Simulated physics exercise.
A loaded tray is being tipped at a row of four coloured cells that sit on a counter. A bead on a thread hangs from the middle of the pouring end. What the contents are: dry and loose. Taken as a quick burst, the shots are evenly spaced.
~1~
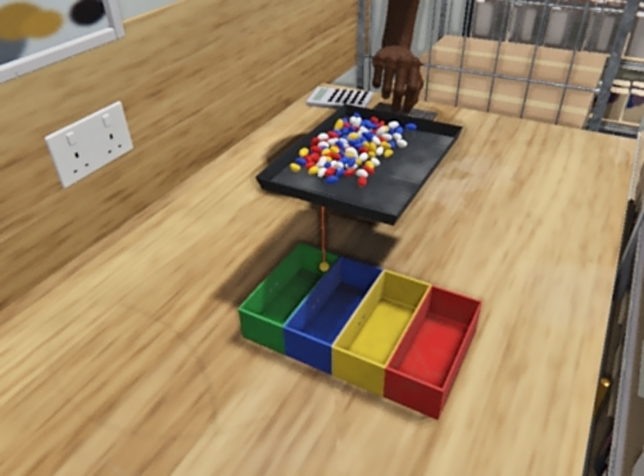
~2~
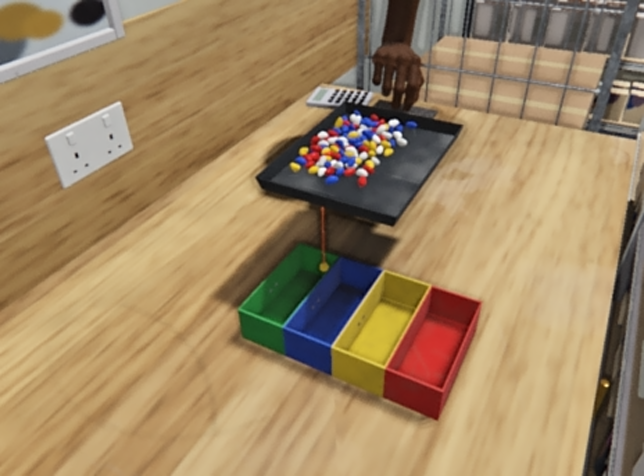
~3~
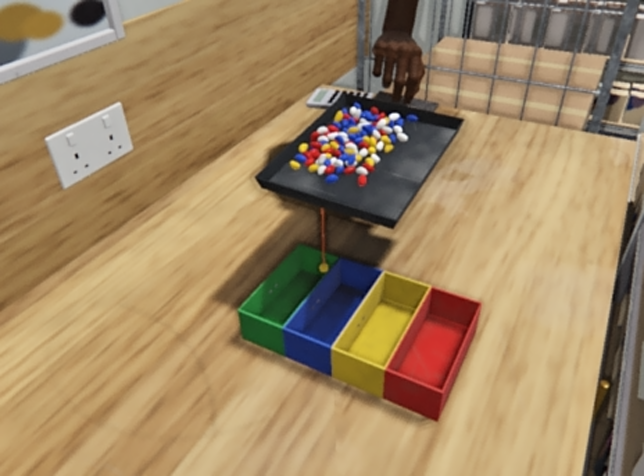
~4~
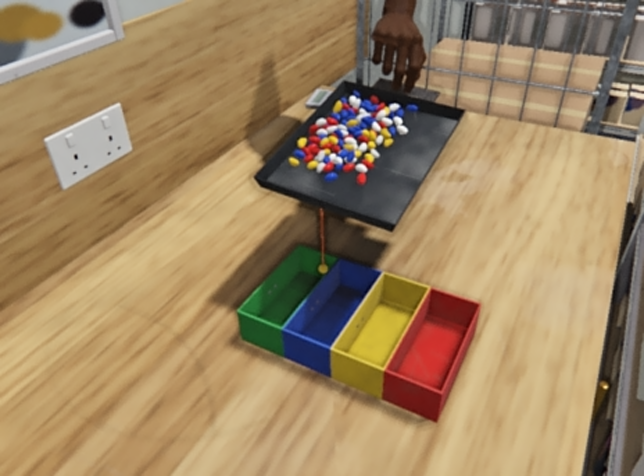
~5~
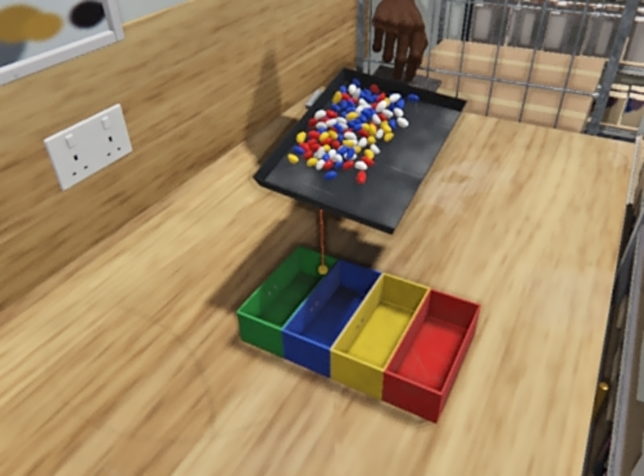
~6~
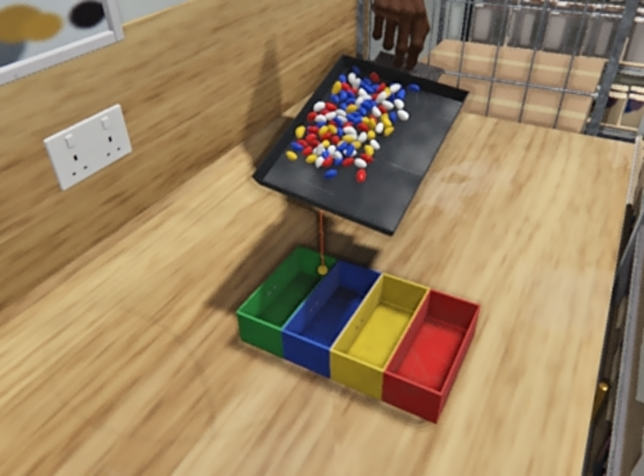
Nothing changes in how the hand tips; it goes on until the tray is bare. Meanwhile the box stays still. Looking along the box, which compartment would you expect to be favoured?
I would expect the yellow compartment to be favoured.
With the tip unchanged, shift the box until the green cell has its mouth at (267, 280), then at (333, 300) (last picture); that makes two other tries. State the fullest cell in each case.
Try 1 - yellow. Try 2 - that blue cell.
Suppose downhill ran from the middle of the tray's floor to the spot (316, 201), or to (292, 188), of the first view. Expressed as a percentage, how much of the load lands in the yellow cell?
About 0 % and about 0 %.
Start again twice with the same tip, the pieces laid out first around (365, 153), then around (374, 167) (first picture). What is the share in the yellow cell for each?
Share in order: Roughly 60 %, 60 %.
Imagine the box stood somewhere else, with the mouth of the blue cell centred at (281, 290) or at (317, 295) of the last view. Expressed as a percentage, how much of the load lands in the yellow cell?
First placement: Some 30 %; second placement: Some 70 %.
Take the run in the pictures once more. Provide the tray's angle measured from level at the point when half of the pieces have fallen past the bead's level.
The tilt is near 95° by then.
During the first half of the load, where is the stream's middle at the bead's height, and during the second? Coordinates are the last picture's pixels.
First near (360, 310), later near (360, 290).
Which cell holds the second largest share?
Number two is that blue cell.
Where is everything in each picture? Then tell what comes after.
The first picture shows corners of the pouring end near (261, 176) and (394, 212), level; middle of the load near (356, 143), jelly beans; bead on its thread near (324, 267); green cell near (262, 329); blue cell near (308, 348); yellow cell near (358, 368); red cell near (412, 391).
The second picture shows corners of the pouring end near (260, 176) and (394, 214), level; middle of the load near (356, 141).
The third picture shows corners of the pouring end near (260, 176) and (394, 216), tipped barely, lowest at the right corner; middle of the load near (356, 137).
The fourth picture shows corners of the pouring end near (259, 176) and (393, 220), tipped a little, lowest at the right corner; middle of the load near (355, 129).
The fifth picture shows corners of the pouring end near (258, 176) and (392, 224), tipped clearly, lowest at the right corner; middle of the load near (355, 122).
The sixth picture shows corners of the pouring end near (257, 175) and (392, 228), tipped clearly, lowest at the right corner; middle of the load near (354, 115); green cell near (260, 332); blue cell near (306, 351); yellow cell near (356, 372); red cell near (411, 394).
Shortly afterwards, tray tipped steeply; the bulk on the tray; only a few in the blue cell; only a few in the yellow cell; only a few in the green cell; a little falling or outside the box.
Next, tray tipped past a quarter turn; a little on the tray; near half in the yellow cell; near a quarter in the blue cell; only a few in the green cell; only a few in the red cell; a little falling or outside the box.
Some moments later, tray tipped past a quarter turn; near half in the yellow cell; near a third in the blue cell; a little in the green cell; only a few in the red cell; only a few falling or outside the box.
In the end, tray tipped past a quarter turn; near half in the yellow cell; near a third in the blue cell; a little in the green cell; only a few in the red cell; only a few outside the box.
